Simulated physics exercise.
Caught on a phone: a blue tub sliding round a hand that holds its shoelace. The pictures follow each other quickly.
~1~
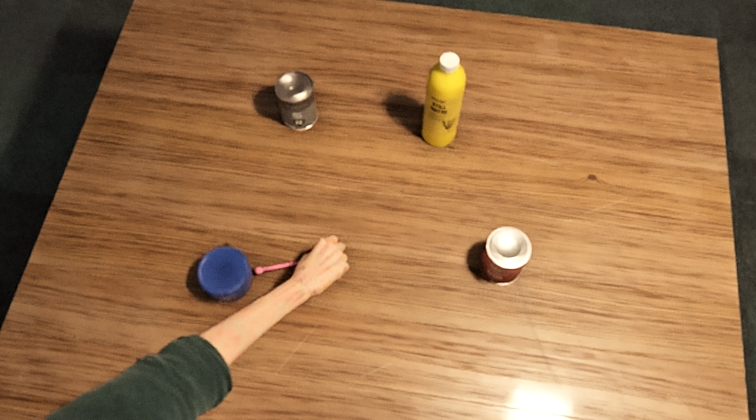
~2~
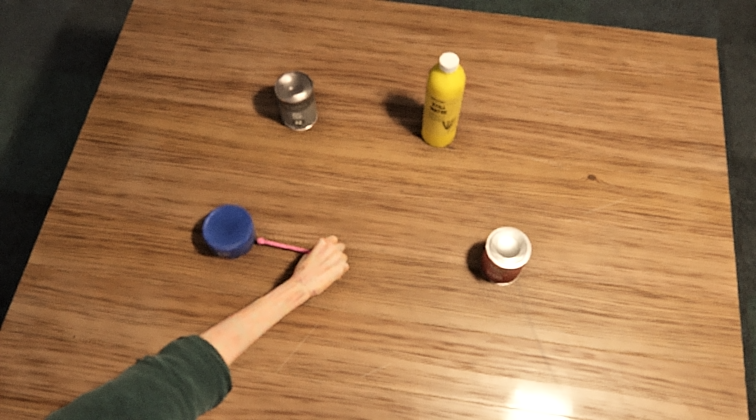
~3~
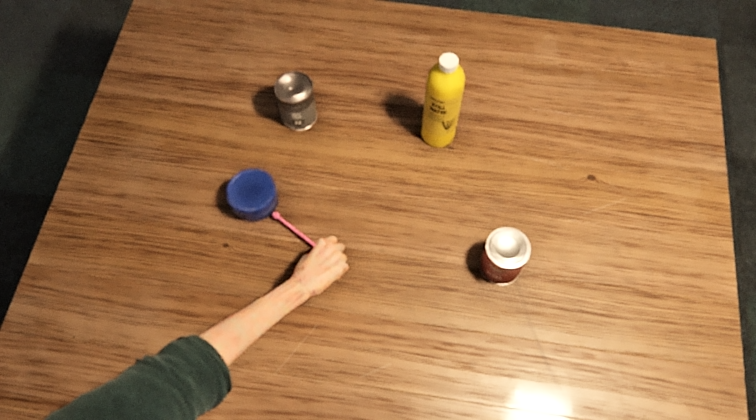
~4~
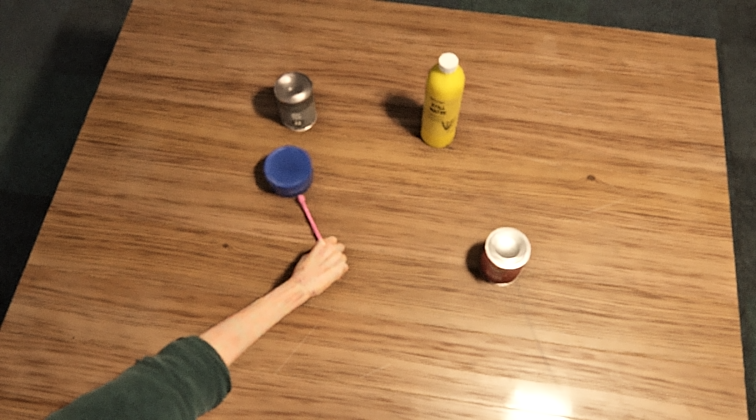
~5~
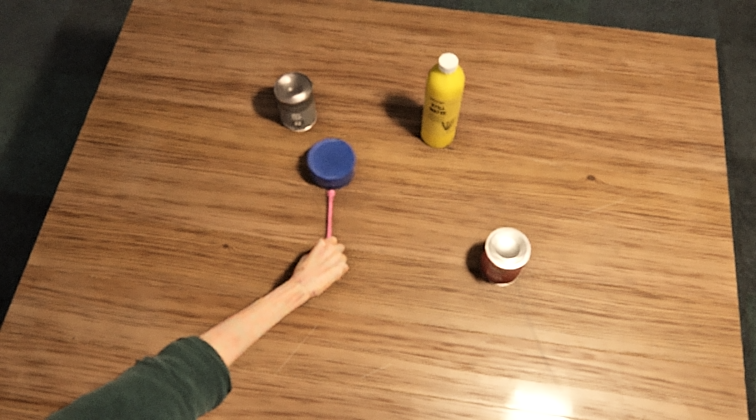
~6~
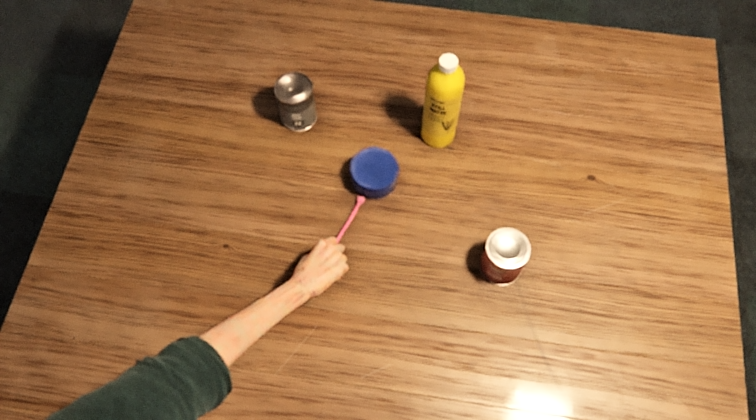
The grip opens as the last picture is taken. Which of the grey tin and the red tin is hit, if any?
As it turns out, the grey tin stays untouched. The red tin gets hit.
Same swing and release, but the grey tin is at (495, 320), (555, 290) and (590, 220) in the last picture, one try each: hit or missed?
First try: It remains clear; second try: It takes a knock; third try: It remains clear.
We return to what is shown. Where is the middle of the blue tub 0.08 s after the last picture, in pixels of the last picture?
Near (446, 219).
Then, 0.08 s later than the last view, tub near (447, 219).
Then, 0.20 s later than the last view, tub near (476, 232); red tin pushed aside.
Finally, tub near (476, 233); red tin pushed aside. The grey tin remains clear and the red tin takes the knock.
